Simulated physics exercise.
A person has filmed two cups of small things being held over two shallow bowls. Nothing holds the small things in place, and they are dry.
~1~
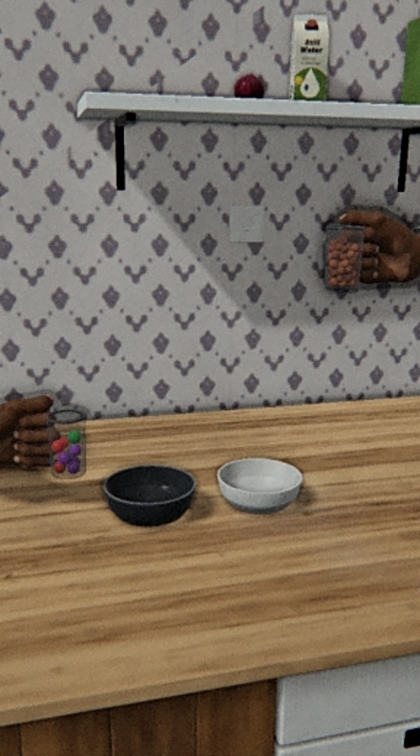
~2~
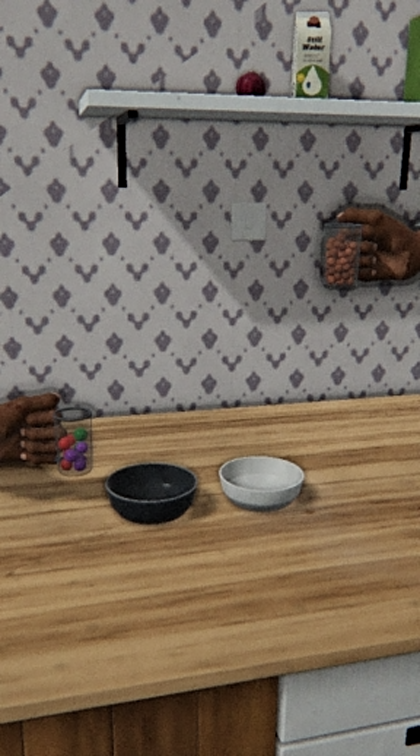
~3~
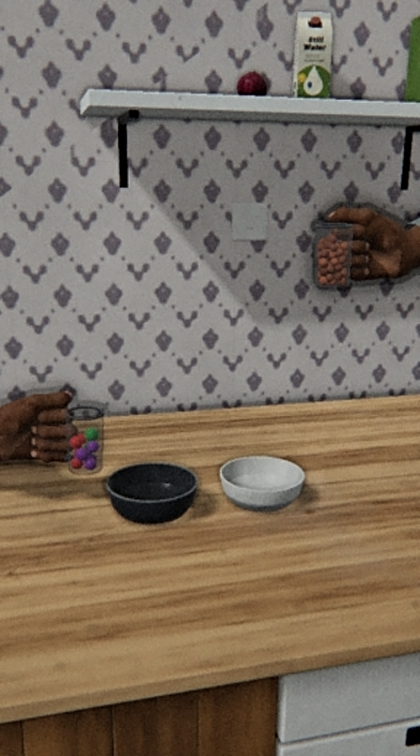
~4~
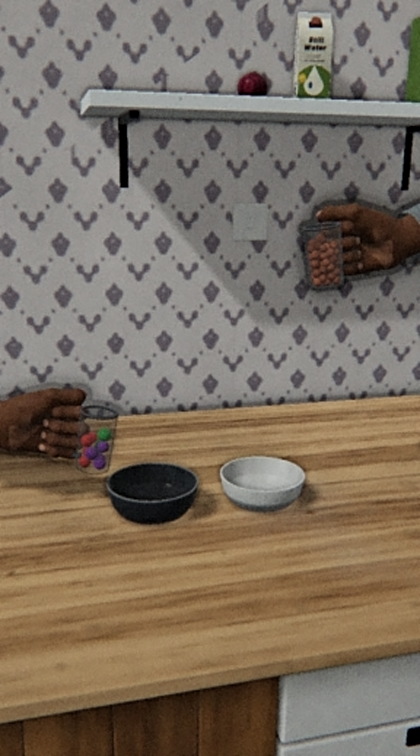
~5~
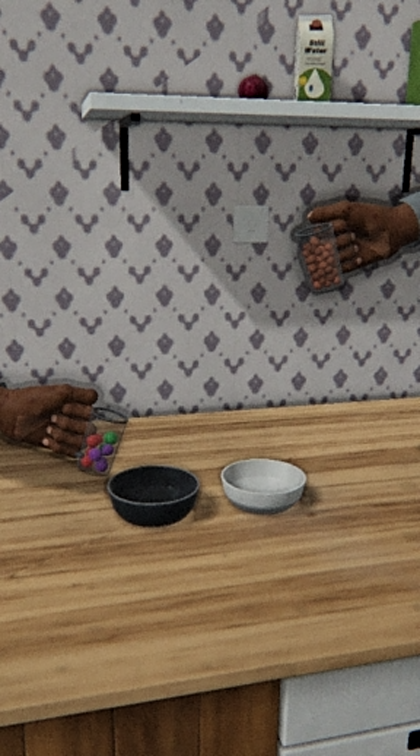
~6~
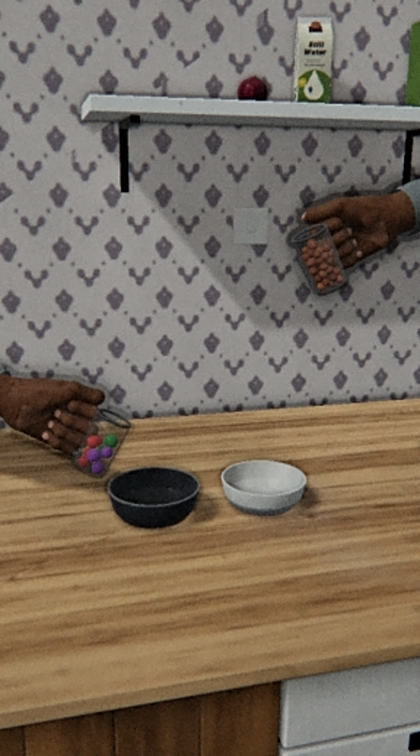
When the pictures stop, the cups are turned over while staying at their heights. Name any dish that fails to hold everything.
Left dish: Full capture. Right dish: Partial capture.
Then, 0.44 s later than the last frame, left, every one still in the cup; right, every one still in the cup.
Then, 0.91 s later than the last frame, left, every one still in the cup; right, almost all still in the cup, just a few in the air.
Then, 1.47 s later than the last frame, left, every one in the dish; right, about a tenth still in the cup, roughly a third in the dish, roughly half in the air.
When it is over, left, every one in the dish, not one outside the dish; right, almost all in the dish, about a tenth outside the dish.
